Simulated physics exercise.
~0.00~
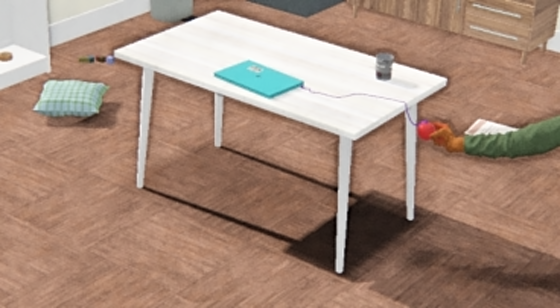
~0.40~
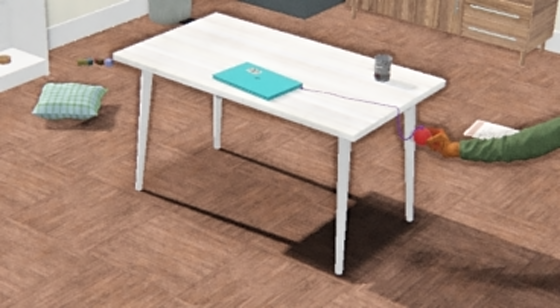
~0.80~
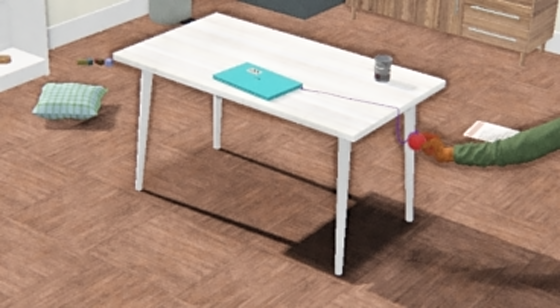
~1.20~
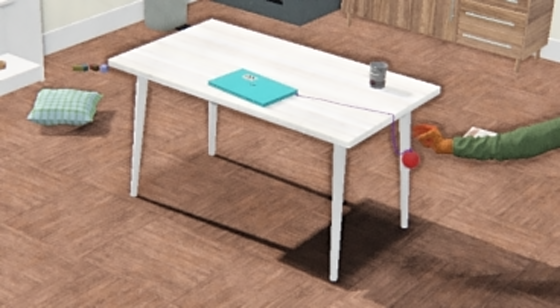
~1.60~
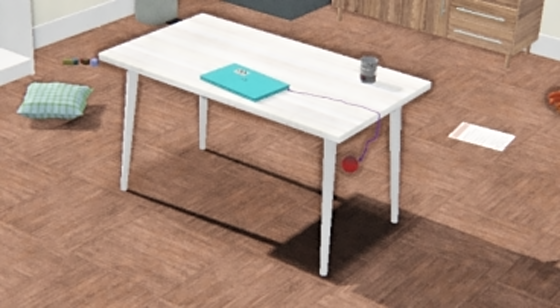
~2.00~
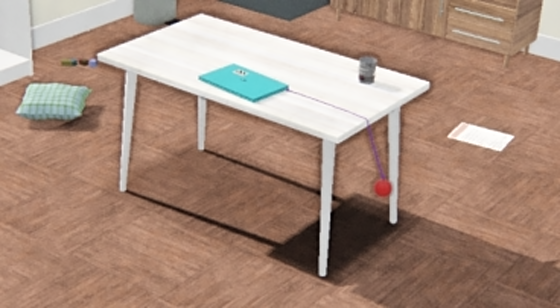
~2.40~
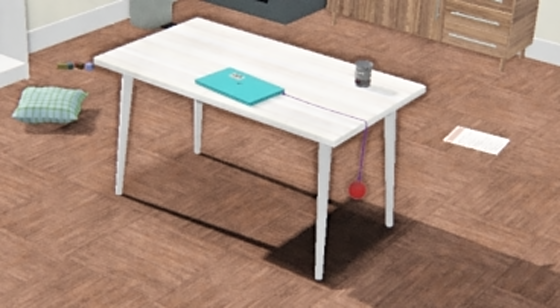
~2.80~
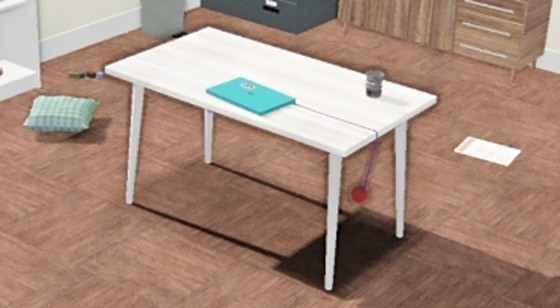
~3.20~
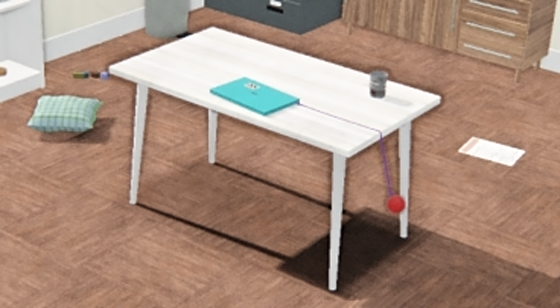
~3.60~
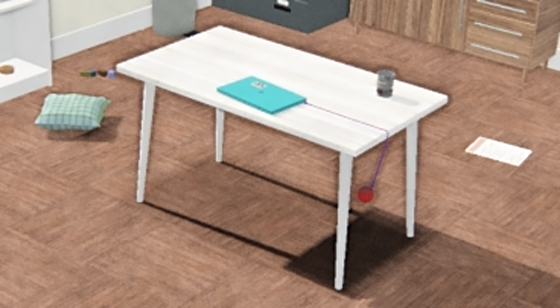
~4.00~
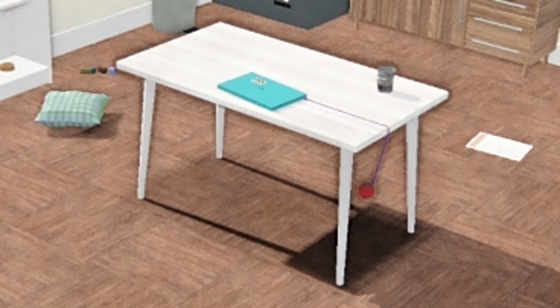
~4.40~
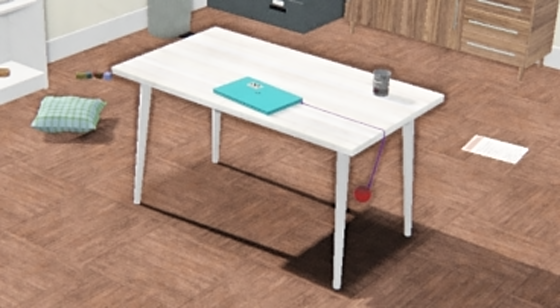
A red apple on a string was lowered past the right end of a white table by a hand, which let go and drew back. The apple swung back and forth below the edge and stayed hanging, while the turquoise laptop and grey cup remained still on top.
